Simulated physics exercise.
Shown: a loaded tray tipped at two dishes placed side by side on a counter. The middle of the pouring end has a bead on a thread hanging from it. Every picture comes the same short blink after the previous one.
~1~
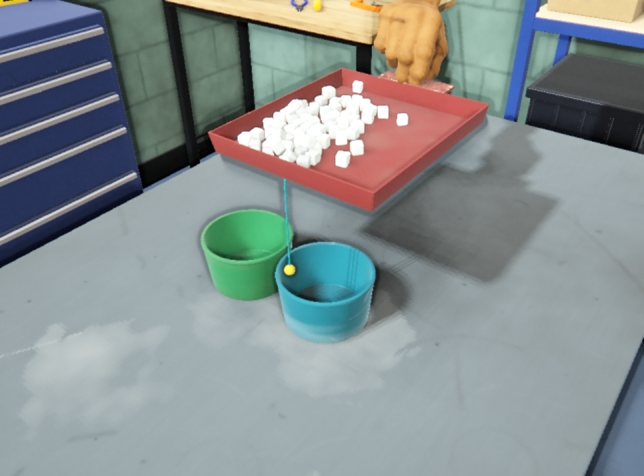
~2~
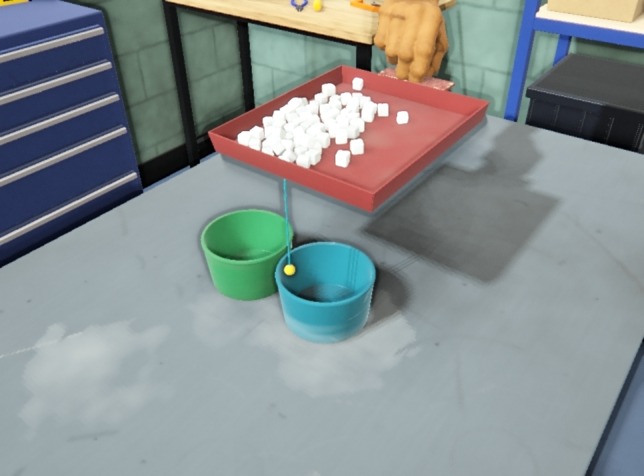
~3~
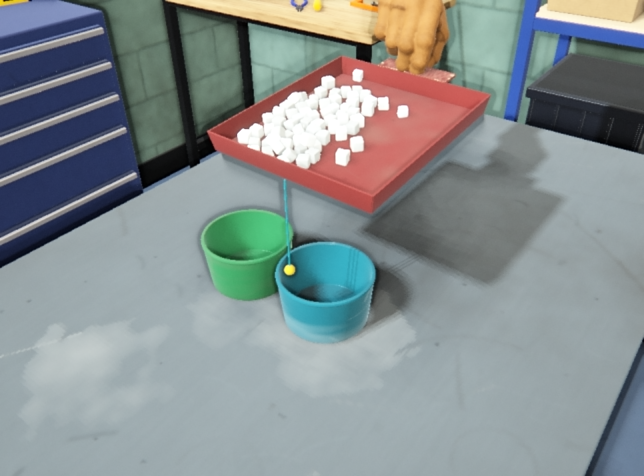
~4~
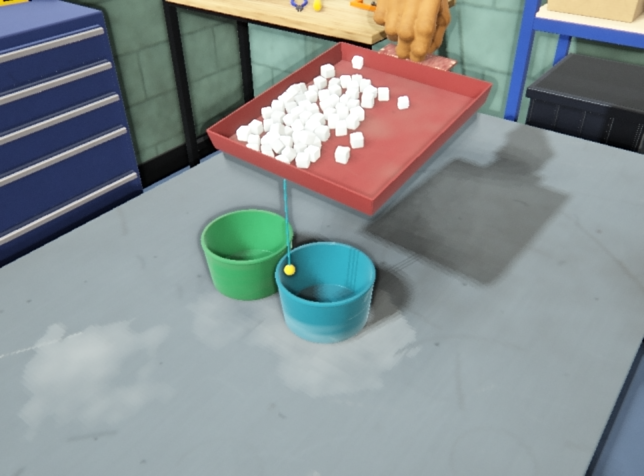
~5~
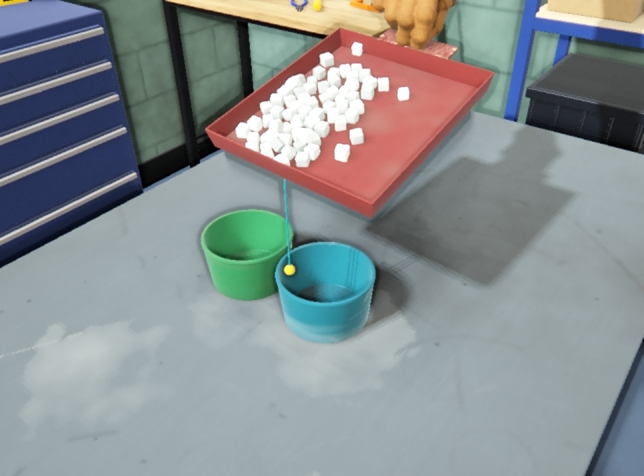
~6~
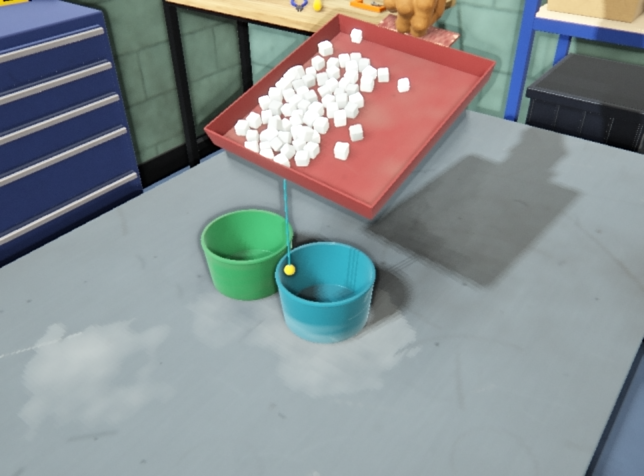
A red tray loaded with white cubes hung level above a green dish and a blue one, then gradually tilted, its back edge rising and its near right corner dipping slightly, while the dishes stayed still.
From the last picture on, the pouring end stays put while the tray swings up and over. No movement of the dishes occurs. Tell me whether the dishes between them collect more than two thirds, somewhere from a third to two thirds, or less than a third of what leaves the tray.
Never reaches a third.
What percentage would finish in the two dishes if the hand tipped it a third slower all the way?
Roughly 0%.
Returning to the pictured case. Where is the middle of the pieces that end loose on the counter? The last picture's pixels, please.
Look around pixel (276, 389).
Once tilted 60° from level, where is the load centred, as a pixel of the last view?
I'd mark the middle close to (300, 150).
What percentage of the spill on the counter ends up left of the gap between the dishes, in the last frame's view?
I reckon around 60 per cent.
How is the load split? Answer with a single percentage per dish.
Left dish: 0 %, right dish: 0 %.
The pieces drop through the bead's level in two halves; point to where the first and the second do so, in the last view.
Roughly (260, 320) first, then roughly (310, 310).
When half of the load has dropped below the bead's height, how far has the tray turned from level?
At roughly 115°.
Just after the last frame, tray tipped steeply; every one on the tray.
A moment on, tray tipped right over; the larger part on the tray; about a tenth outside both.
Further on, tray tipped past a quarter turn; every one outside both.
When it is over, tray tipped past a quarter turn; not one in the right dish; not one in the left dish; every one outside both.
